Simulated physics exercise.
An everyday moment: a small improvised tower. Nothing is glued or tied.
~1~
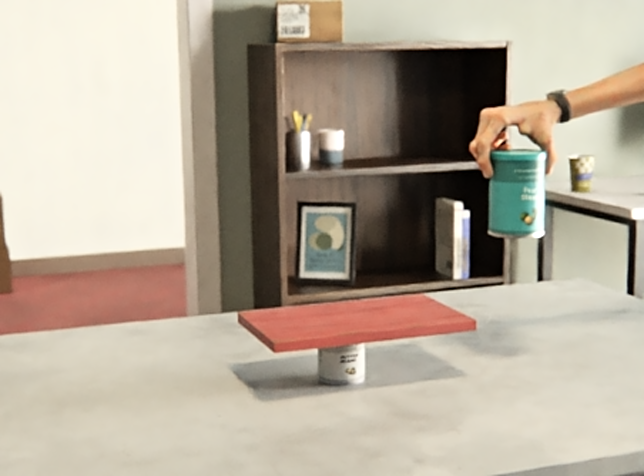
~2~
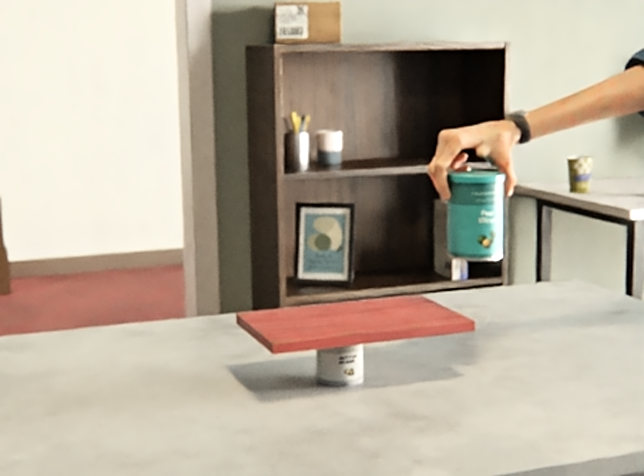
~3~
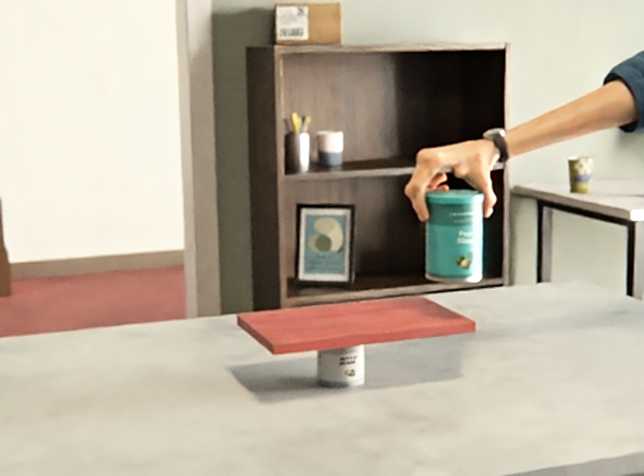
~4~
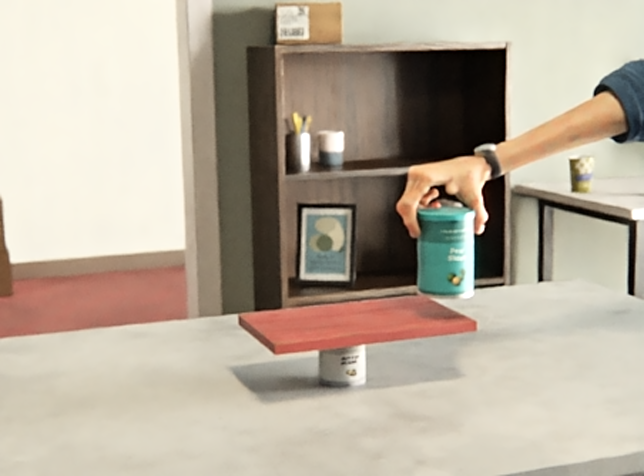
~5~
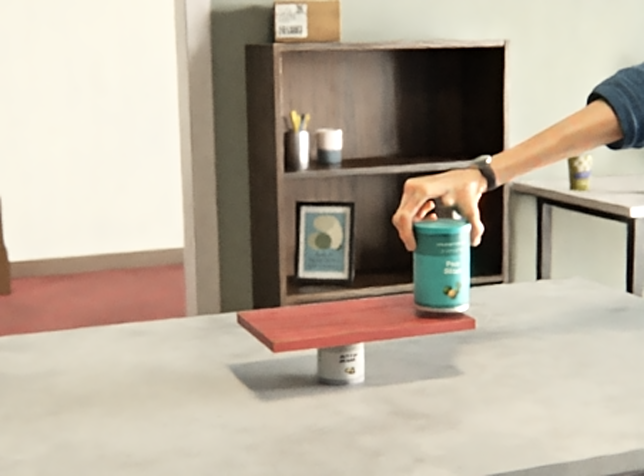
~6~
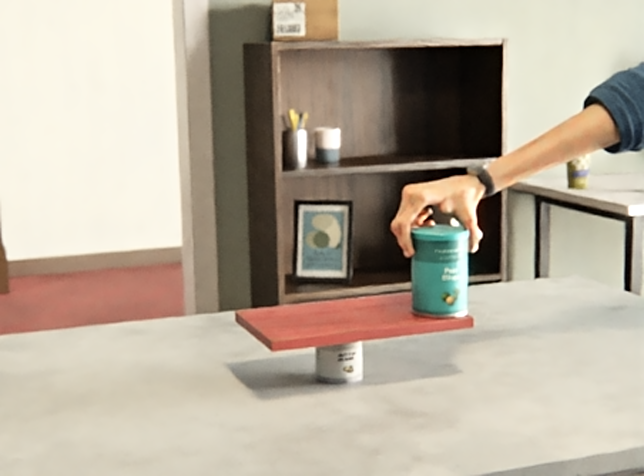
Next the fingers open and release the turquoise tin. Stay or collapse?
It comes apart.
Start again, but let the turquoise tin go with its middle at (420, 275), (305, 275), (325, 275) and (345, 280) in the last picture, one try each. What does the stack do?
First try: It gives way; second try: It keeps its balance; third try: It holds; fourth try: It holds.
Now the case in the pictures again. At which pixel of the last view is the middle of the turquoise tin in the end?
At about (561, 332).
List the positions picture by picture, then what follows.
In the first picture, coming down; turquoise tin (517, 193); red board (355, 321).
In the second picture, coming down; turquoise tin (475, 215); red board (353, 322).
In the third picture, coming down; turquoise tin (453, 235); red board (354, 323).
In the fourth picture, coming down; turquoise tin (445, 252); red board (355, 323).
In the fifth picture, coming down; turquoise tin (441, 265); red board (354, 321).
In the sixth picture, in place under the hand; turquoise tin (439, 271); red board (352, 319).
Then, 0.40 s on from there, turquoise tin now fallen; red board turned 29° from how it was put.
Then, 0.70 s on from there, red board turned 19° from how it was put.
In the end, fallen, turquoise tin and red board; white tin unmoved. At the end, from the last picture's camera, turquoise tin near (561, 332). The stack gives way.
